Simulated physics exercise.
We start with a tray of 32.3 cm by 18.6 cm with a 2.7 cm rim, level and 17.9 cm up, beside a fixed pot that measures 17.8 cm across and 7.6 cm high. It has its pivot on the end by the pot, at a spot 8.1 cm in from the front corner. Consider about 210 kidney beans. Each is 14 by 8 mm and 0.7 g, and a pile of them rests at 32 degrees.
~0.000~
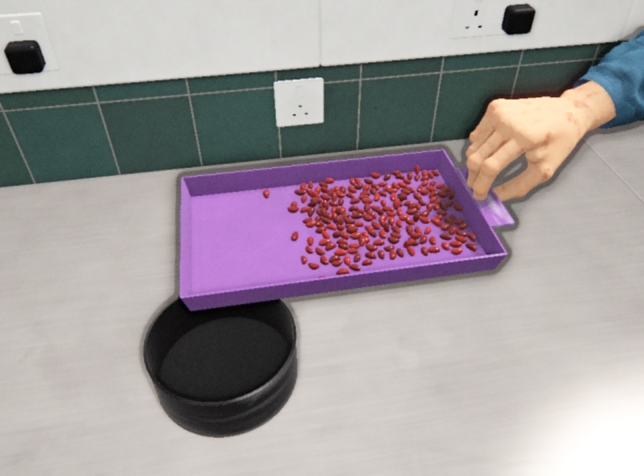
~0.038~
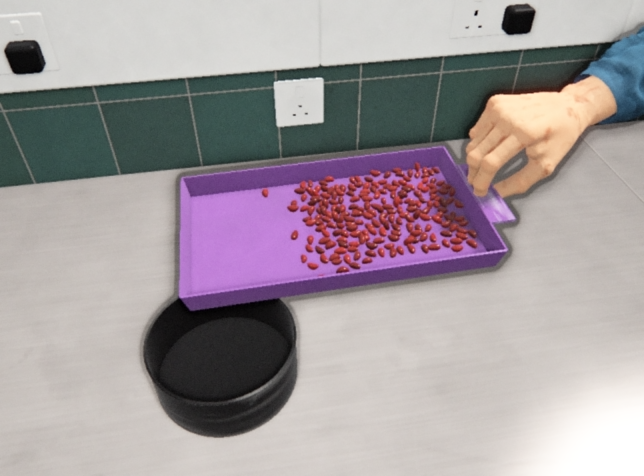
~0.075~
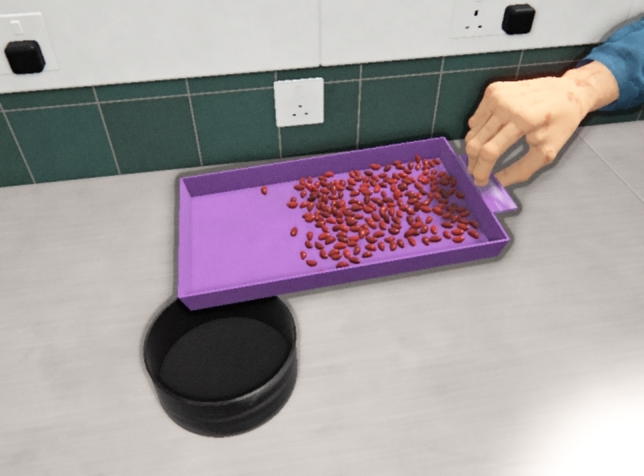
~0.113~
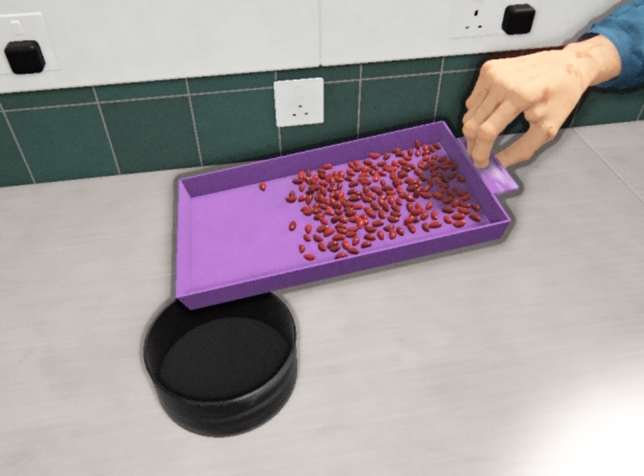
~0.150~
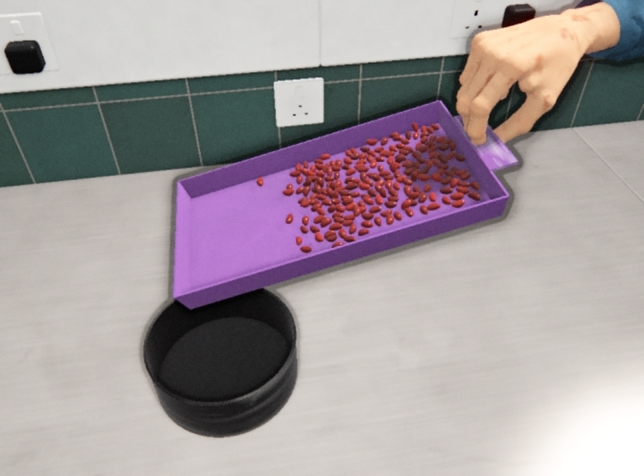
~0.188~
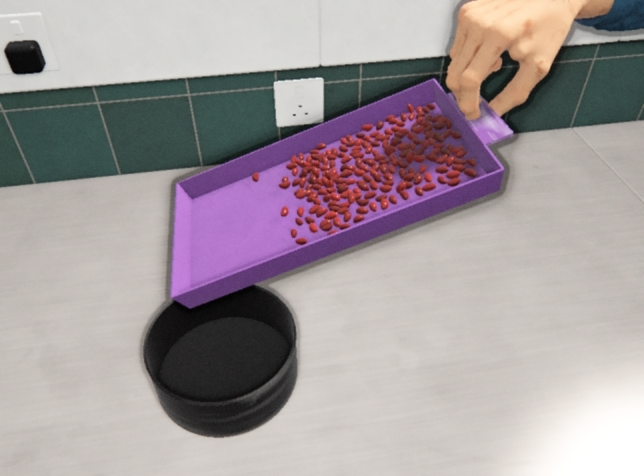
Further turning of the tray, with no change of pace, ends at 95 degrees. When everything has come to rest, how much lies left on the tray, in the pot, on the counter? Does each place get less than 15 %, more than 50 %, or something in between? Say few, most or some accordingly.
Tray: Few. Pot: Few. Counter: Most.
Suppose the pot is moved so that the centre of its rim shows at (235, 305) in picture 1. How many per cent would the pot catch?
Close to 0 in a hundred.
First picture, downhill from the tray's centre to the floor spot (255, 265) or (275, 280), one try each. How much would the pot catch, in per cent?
Approximately 30 percent, then 60 percent.
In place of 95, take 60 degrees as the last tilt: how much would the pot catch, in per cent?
That would give about 0 per cent.
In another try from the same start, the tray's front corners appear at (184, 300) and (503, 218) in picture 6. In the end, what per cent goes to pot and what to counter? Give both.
You'd end with pot at 60 and counter at 40.
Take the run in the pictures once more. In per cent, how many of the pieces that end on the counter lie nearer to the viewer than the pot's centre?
Share: Some 10 %.
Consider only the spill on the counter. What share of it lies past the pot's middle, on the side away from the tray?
I'd put it close to 90 per cent.
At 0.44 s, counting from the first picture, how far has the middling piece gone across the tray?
Displacement on the tray: Roughly 5 cm.
After 0.44 s, tilt 56 degrees; the tray holds 100 %, the pot 0 %.
Then, at 0.62 s, tilt 83 degrees; the tray holds 85 %, the pot 0 %.
After 0.91 s, tilt 95 degrees; the tray holds 5 %, the pot 0 %.
In the end, at 2.5 s, tray 0 %, pot 5 %, counter 95 %.
